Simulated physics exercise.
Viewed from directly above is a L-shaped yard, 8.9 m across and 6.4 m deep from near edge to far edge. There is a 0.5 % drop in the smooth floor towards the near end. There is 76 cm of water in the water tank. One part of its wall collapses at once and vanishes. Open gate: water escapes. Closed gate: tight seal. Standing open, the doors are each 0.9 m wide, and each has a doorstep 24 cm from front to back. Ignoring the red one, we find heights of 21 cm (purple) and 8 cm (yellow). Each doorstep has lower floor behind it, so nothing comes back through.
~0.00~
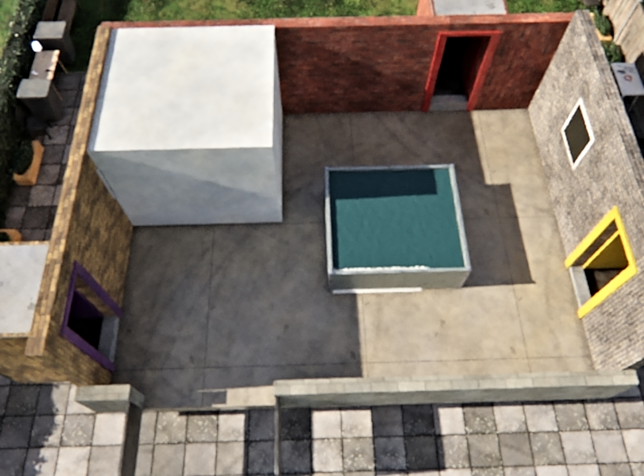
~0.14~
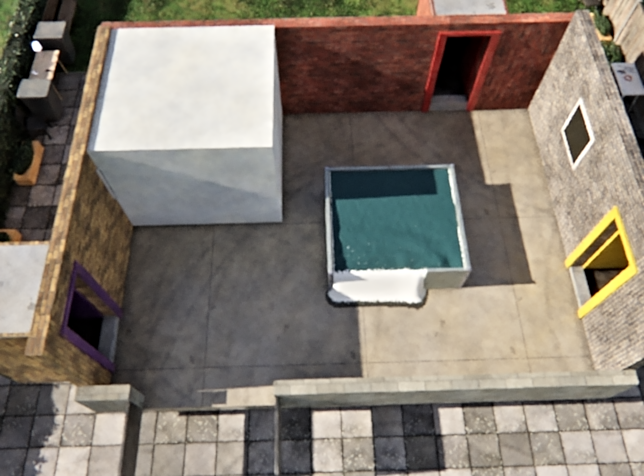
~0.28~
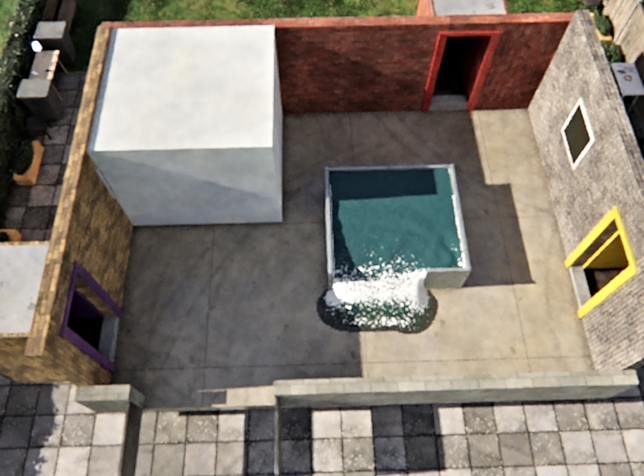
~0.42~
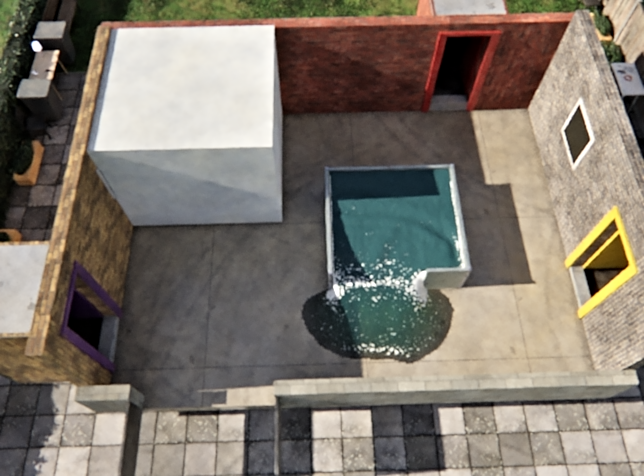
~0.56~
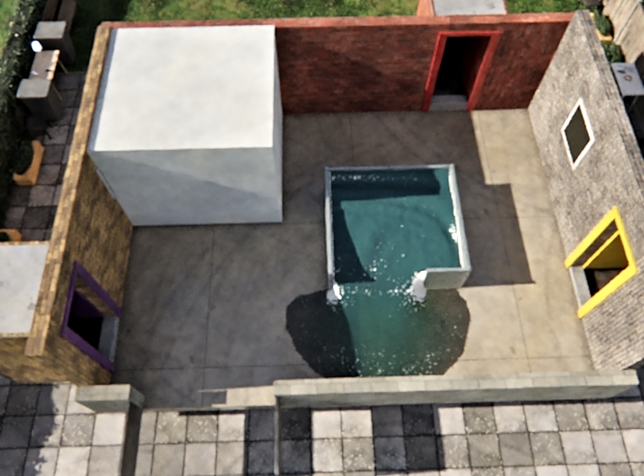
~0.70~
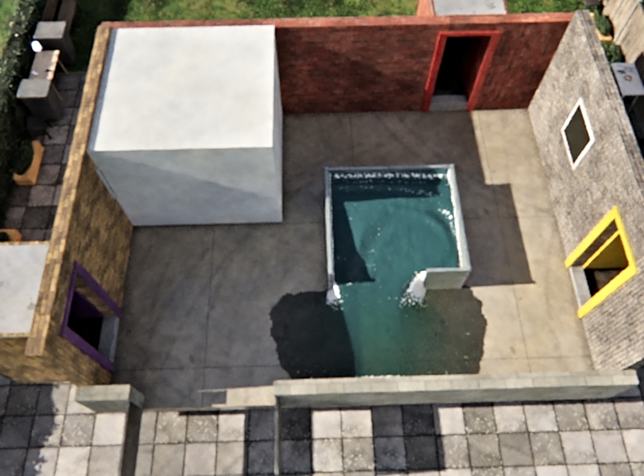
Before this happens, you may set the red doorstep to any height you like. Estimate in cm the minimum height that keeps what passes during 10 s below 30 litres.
I would say 7 cm.
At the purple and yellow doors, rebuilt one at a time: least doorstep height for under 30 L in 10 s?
About 19 cm at purple and 13.0 cm at yellow.
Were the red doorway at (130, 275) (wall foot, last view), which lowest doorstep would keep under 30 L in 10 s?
Roughly 12.5 cm, give or take.
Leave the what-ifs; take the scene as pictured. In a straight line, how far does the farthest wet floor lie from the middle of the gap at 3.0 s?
The front sits around 5.4 m out.
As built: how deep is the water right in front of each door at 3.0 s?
In cm: Purple 27, yellow 18, red 0.
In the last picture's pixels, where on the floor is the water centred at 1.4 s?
I'd put it close to (385, 278).
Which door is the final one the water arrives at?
Answer: The red door.
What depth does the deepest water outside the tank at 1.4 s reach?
Max depth: About 56 cm.
After 1.4 s water covers 20 % of the floor, deepest (56 cm) near (377, 378); it has not reached the red door.
After 3.0 s water covers 50 % of the floor, deepest (35 cm) near (585, 382); it has not reached the red door.
After 10.0 s water covers 100 % of the floor, deepest (13 cm) near (305, 181); 9 cm at the red door, 0 litres in over its 26 cm doorstep.
At the red door as built, the water arrived by 5.2 s and peaked near 11 cm at 8.0 s.
With a doorstep of 5.5 cm, 48 litres would have come in within the 10 s; with 7.5 cm, 22 litres. So under 30 litres takes about 7 cm.
